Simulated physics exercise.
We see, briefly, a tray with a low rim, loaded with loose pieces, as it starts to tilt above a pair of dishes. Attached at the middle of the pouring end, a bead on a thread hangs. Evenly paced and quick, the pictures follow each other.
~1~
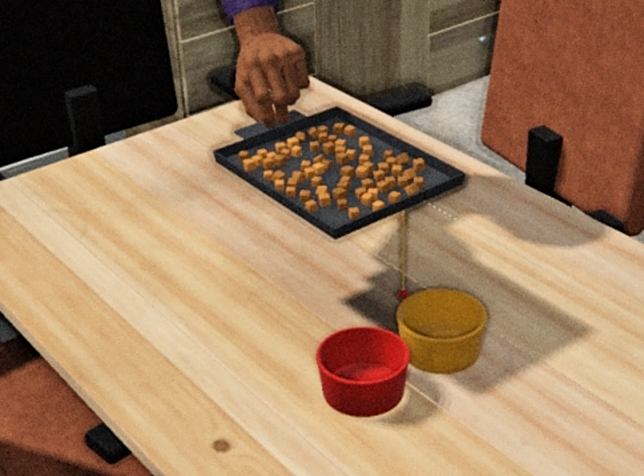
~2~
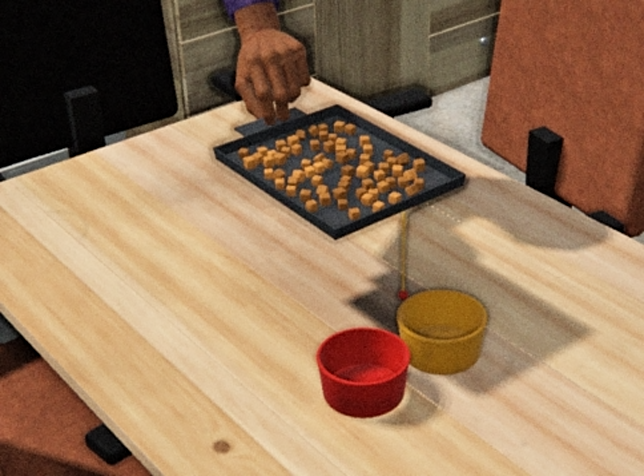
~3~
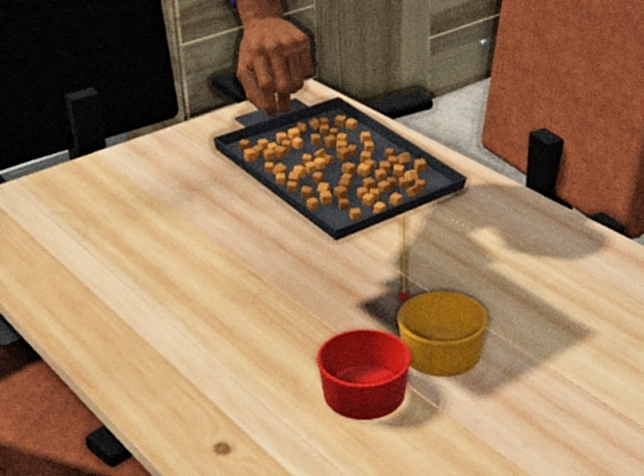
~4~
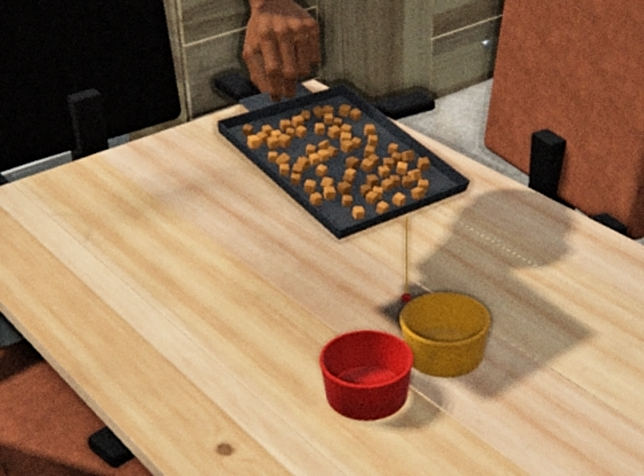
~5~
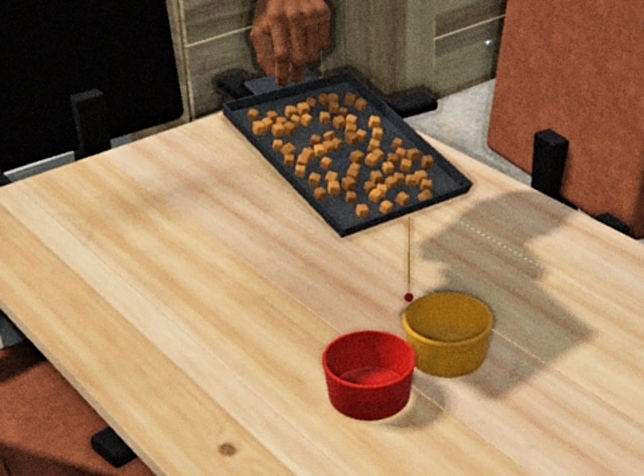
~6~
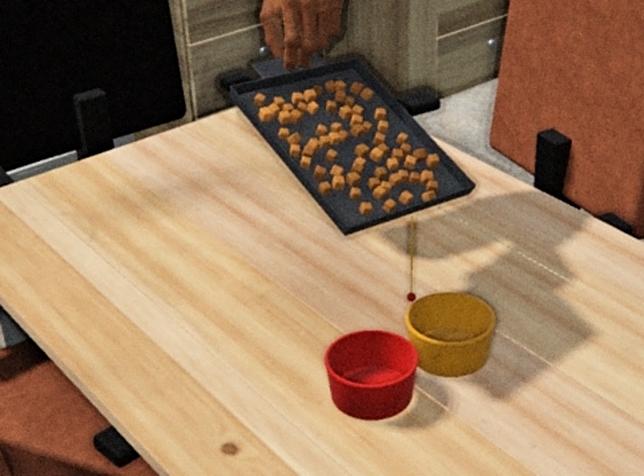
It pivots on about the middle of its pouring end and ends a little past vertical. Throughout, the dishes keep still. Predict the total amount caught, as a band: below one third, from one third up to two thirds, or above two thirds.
From one third up to two thirds.
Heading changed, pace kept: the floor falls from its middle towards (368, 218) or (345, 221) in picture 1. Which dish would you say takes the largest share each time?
Going by the two tries in order: The left-placed dish, then the left-placed dish.
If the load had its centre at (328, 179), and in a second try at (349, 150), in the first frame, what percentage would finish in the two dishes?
It would be roughly 30 per cent for the first and roughly 40 per cent for the second.
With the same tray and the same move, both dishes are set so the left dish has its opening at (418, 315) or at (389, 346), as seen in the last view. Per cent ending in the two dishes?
First 40 per cent, second 40 per cent.
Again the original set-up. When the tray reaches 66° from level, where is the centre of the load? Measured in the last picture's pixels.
(423, 178).
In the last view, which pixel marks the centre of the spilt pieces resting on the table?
Roughly pixel (525, 356).
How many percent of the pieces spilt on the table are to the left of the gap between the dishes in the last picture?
Around 10 %.
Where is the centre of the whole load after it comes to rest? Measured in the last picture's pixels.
Somewhere close to (463, 354) in the last picture.
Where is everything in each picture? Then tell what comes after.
The first picture shows corners of the pouring end at (335, 227) and (463, 173), level; middle of the load at (327, 165), brown sugar cubes; left dish at (392, 391); right dish at (471, 349); bead on its thread at (403, 294).
The second picture shows corners of the pouring end at (336, 228) and (463, 174), level; middle of the load at (328, 164).
The third picture shows corners of the pouring end at (337, 229) and (464, 177), tipped barely, lowest at the right corner; middle of the load at (328, 160).
The fourth picture shows corners of the pouring end at (341, 228) and (468, 180), tipped a little, lowest at the right corner; middle of the load at (332, 152).
The fifth picture shows corners of the pouring end at (345, 227) and (471, 183), tipped clearly, lowest at the right corner; middle of the load at (337, 143).
The sixth picture shows corners of the pouring end at (349, 226) and (474, 185), tipped clearly, lowest at the right corner; middle of the load at (343, 136), a small part on the move; left dish at (401, 394); right dish at (480, 352).
Soon after the last picture, tray tipped steeply; nearly all on the tray; a stray few in the air.
A little later, tray tipped past a quarter turn; most on the tray; a stray few in the left dish; a small part in the right dish; a small part outside both; a stray few in the air.
Later still, tray tipped past a quarter turn; a small part in the left dish; about a third in the right dish; about half outside both.
At rest, tray tipped past a quarter turn; a small part in the left dish; about a third in the right dish; about half outside both.
